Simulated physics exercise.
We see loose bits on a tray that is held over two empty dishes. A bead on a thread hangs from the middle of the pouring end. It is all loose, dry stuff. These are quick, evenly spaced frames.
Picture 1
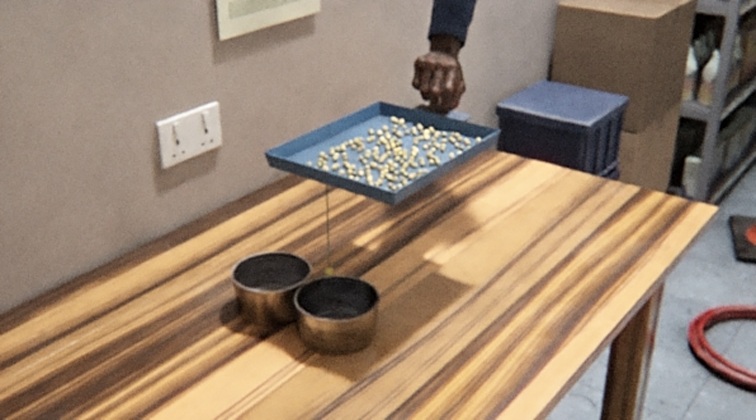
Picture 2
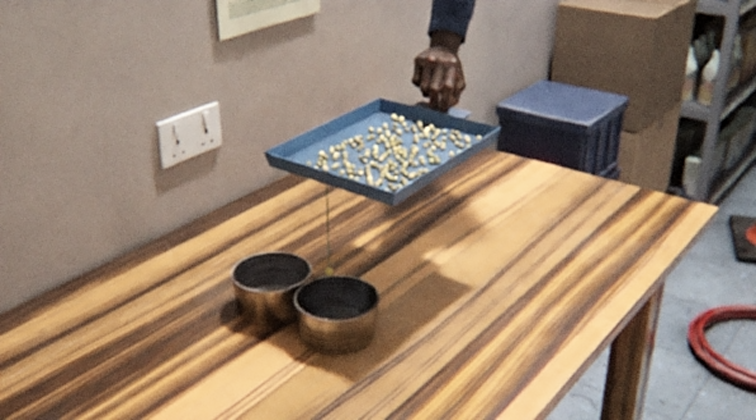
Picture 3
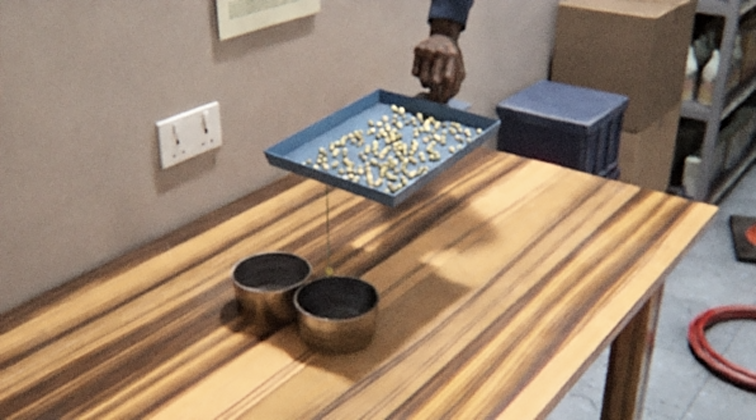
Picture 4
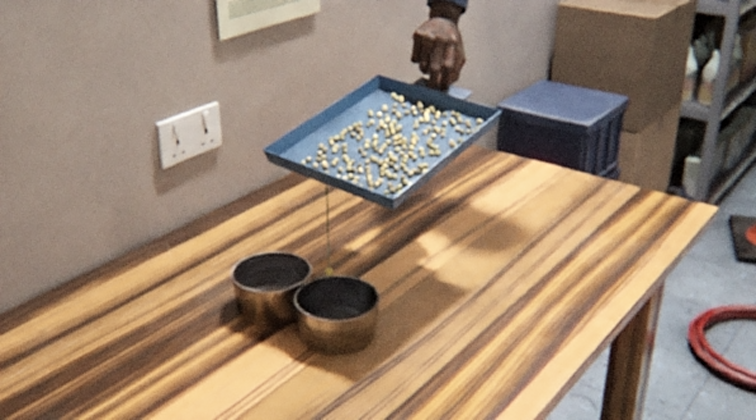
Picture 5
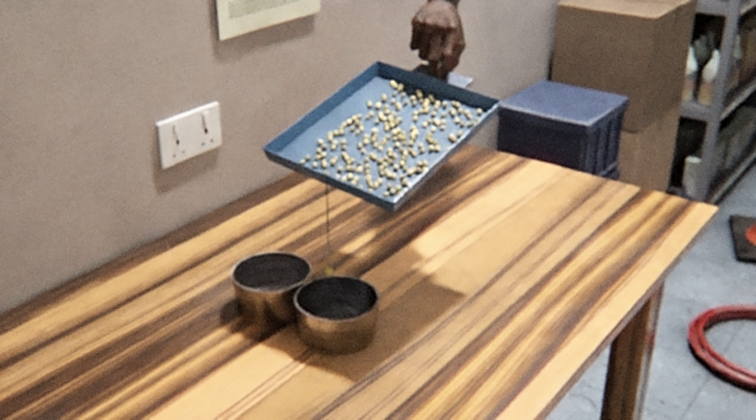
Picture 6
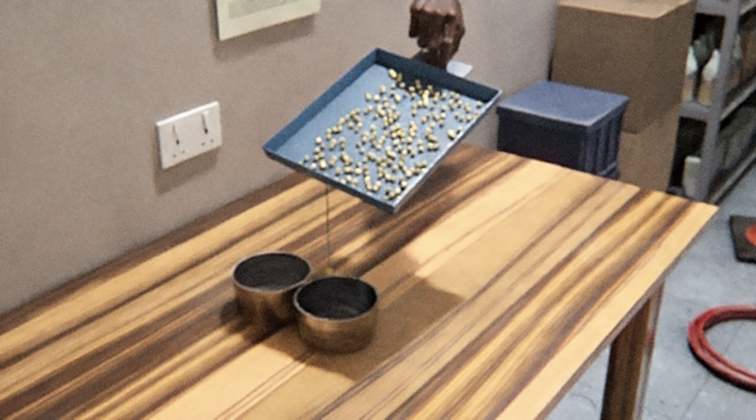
A blue tray scattered with pale, dry beans is held by a hand in a dark sleeve above a striped wooden table, seen from slightly above in a storage-like room. Two dark bronze bowls sit side by side beneath a hanging thread, with a white wall socket behind and blue and brown boxes at right. The tray starts level, then the hand steadily raises its far side, tilting it toward the near right corner as the beans shift slightly, while the camera stays still.
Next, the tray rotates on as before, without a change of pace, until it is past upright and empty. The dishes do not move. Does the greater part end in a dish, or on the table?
In the dishes lies only the smaller part of it.
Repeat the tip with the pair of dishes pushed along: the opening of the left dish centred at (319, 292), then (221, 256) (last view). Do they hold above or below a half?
First over half, then less than half.
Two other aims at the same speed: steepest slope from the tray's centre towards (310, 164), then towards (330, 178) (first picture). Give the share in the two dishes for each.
About 80 and 80 per cent.
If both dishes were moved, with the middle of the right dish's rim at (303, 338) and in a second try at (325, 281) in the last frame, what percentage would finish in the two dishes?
In turn 0 and 0 in a hundred.
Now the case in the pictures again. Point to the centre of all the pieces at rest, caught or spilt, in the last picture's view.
At about (381, 354).
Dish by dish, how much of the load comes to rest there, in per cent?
Left dish near 0 in a hundred; right dish near 20.
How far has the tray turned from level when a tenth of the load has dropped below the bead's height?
At about 70°.
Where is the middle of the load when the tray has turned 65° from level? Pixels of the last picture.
Roughly at (376, 202).
Soon, tray tipped steeply; most on the tray; a small part in the air.
A while on, tray tipped past a quarter turn; about a quarter on the tray; a small part in the right dish; about half outside both; about a quarter in the air.
Towards the end, tray tipped past a quarter turn; about a quarter in the right dish; most outside both.
Finally, tray tipped past a quarter turn; about a quarter in the right dish; none in the left dish; most outside both.
